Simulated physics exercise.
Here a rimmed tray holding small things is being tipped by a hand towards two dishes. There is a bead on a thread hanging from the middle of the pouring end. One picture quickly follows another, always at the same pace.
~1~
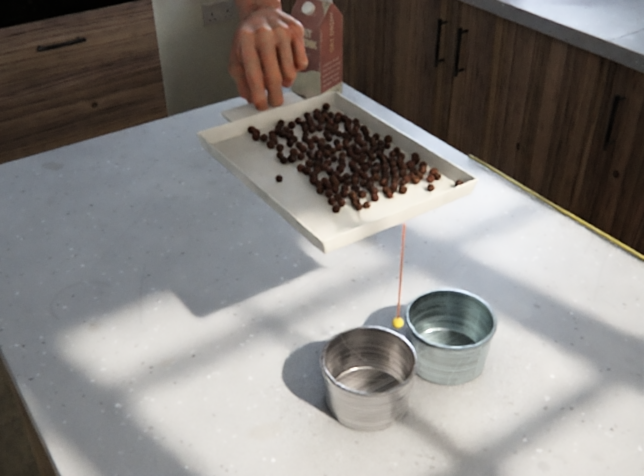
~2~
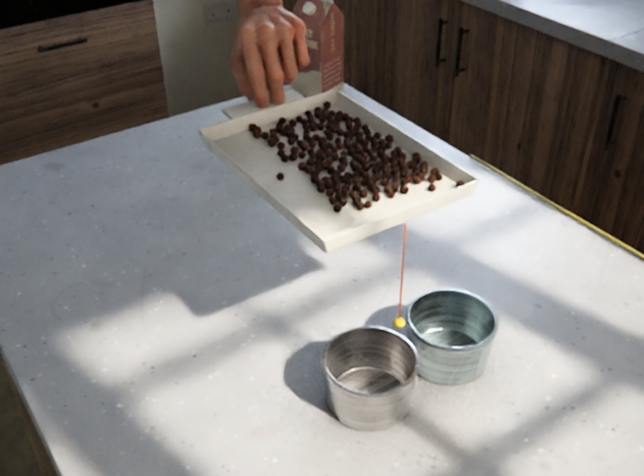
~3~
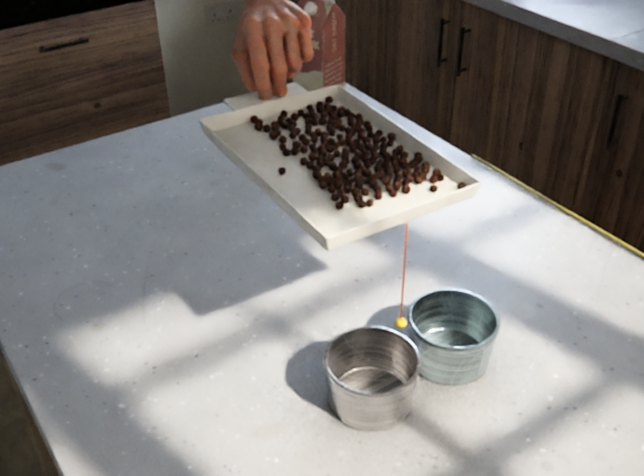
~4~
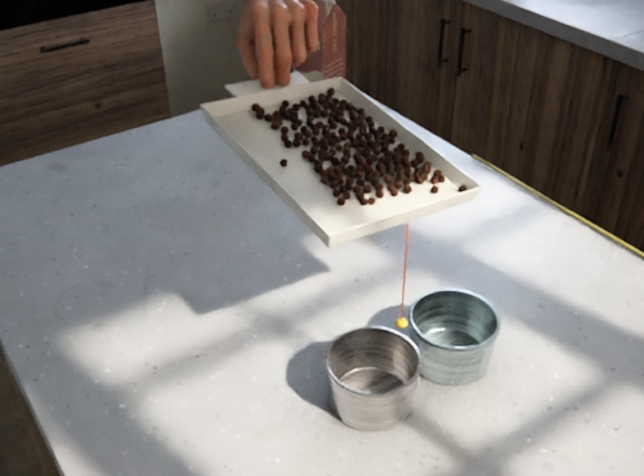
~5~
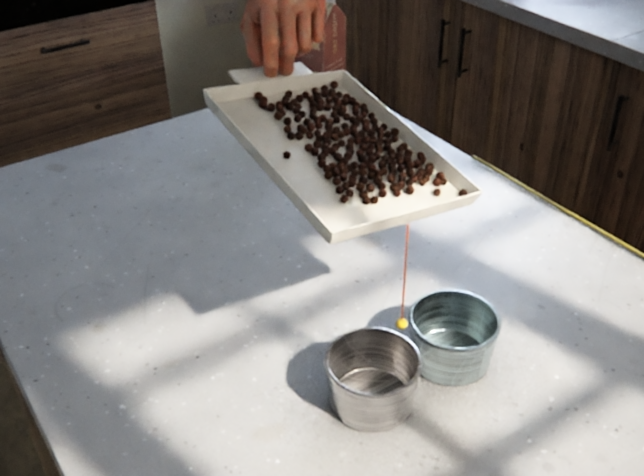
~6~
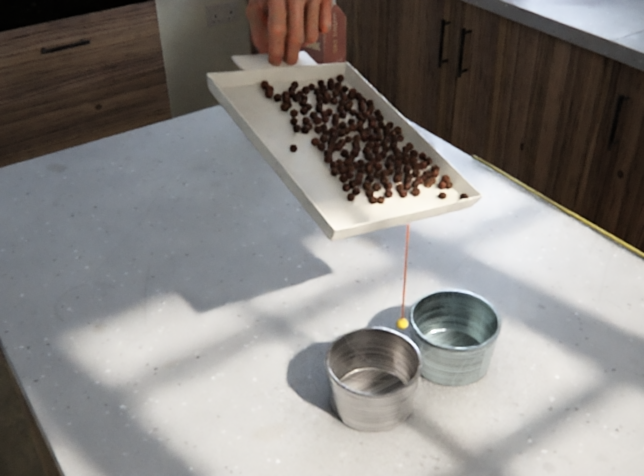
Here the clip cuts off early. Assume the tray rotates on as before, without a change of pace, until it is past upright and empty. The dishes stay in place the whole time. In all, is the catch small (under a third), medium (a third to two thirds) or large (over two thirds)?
Large.
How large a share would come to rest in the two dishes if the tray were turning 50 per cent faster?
I'd say near 80 per cent.
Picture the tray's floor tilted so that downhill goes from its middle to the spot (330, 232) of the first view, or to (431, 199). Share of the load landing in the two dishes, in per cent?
About 50 % and about 80 %.
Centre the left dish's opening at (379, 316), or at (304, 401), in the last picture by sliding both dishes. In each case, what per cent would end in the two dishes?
Trial 1 around 40 percent, trial 2 around 0 percent.
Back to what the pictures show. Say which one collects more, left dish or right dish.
Reply: The right-hand one.
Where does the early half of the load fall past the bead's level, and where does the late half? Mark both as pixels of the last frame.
First close to (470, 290), next close to (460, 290).
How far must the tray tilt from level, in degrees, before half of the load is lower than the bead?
That happens at close to 90 degrees.
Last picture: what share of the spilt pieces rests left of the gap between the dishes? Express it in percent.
Near 0 per cent.
Just after the last frame, tray tipped steeply; almost all on the tray; just a few in the right dish; just a few in the air.
A moment on, tray tipped past a quarter turn; about a tenth on the tray; the larger part in the right dish; about a tenth outside both; about a tenth in the air.
Further on, tray tipped past a quarter turn; the larger part in the right dish; about a tenth outside both.
When it is over, tray tipped past a quarter turn; not one in the left dish; the larger part in the right dish; about a tenth outside both.
